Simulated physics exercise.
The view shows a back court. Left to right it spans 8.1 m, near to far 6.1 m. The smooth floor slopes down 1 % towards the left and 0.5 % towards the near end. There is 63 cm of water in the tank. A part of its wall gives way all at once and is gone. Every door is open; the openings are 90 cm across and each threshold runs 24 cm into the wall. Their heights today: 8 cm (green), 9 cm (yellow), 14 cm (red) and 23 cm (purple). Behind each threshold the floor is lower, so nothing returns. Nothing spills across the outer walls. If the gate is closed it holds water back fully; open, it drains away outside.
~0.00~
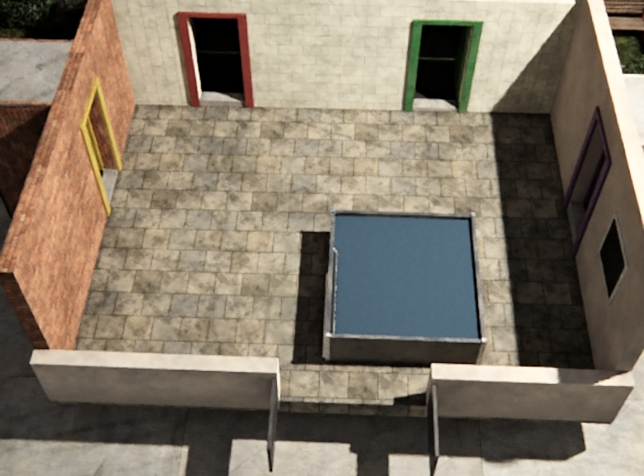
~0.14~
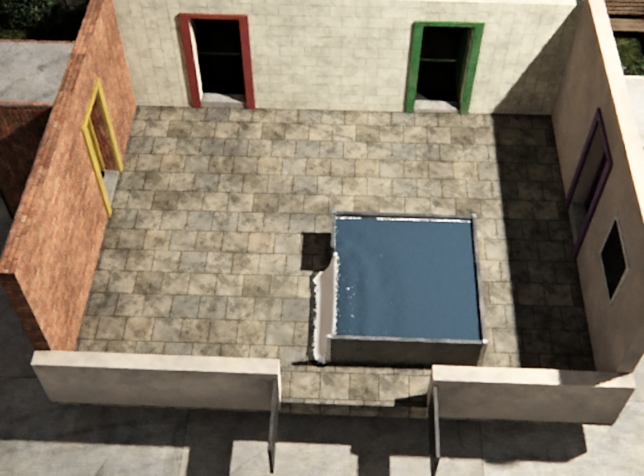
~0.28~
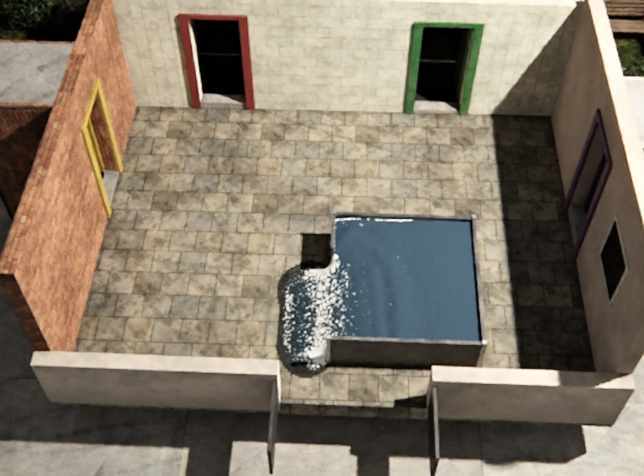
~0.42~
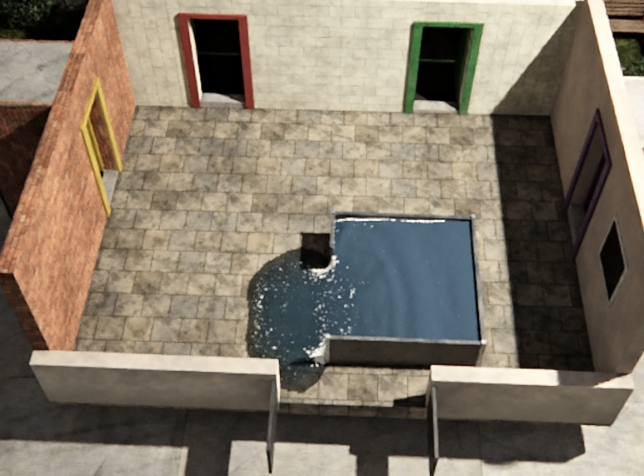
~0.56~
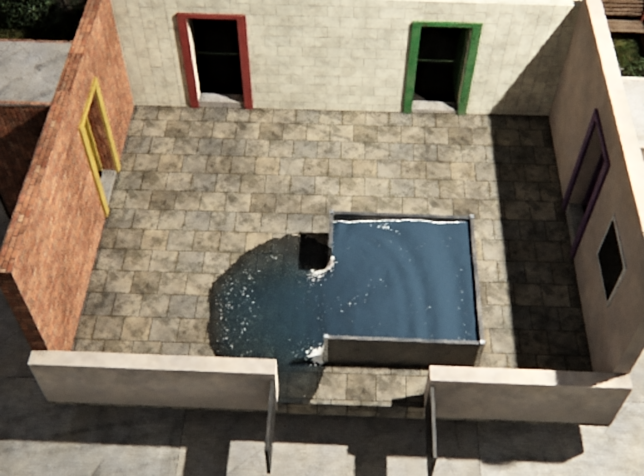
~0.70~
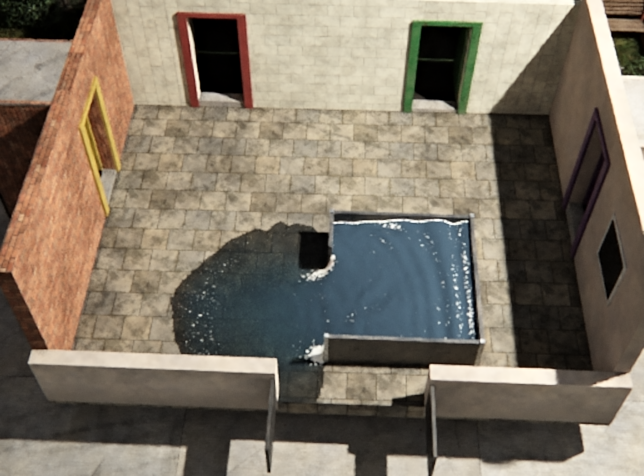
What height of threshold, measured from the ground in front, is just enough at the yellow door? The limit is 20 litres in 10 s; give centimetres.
At least 11 cm or so.
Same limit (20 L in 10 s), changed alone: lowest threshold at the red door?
Roughly 16 cm at red.
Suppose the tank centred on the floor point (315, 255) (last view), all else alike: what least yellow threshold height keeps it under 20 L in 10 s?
About 14.0 cm.
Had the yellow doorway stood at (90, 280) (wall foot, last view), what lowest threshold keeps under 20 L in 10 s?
Roughly 26 cm.
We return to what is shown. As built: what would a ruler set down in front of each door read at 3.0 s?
Depths in cm: Green 0, yellow 14, red 0, purple 0.
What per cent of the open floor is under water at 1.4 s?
Near 25 per cent is wet.
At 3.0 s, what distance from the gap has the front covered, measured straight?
Roughly 6.2 m.
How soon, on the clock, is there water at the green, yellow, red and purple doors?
Green 5.5 s, yellow 2.0 s, red 4.0 s, purple 8.5 s.
After 1.4 s water covers 25 % of the floor, deepest (34 cm) near (314, 337); it has not reached the yellow door.
After 3.0 s water covers 35 % of the floor, deepest (43 cm) near (65, 379); 14 cm at the yellow door, 5 litres in over its 9 cm threshold.
After 10.0 s water covers 85 % of the floor, deepest (14 cm) near (112, 193); 14 cm at the yellow door, 43 litres in over its 9 cm threshold.
At the yellow door as built, the water arrived by 2.1 s and peaked near 15 cm at 3.4 s.
Run again over the same 10 s with other heights there, 43 litres in over 9 cm, 11 litres over 12.5 cm. The limit of 20 litres is kept from about 11 cm up.
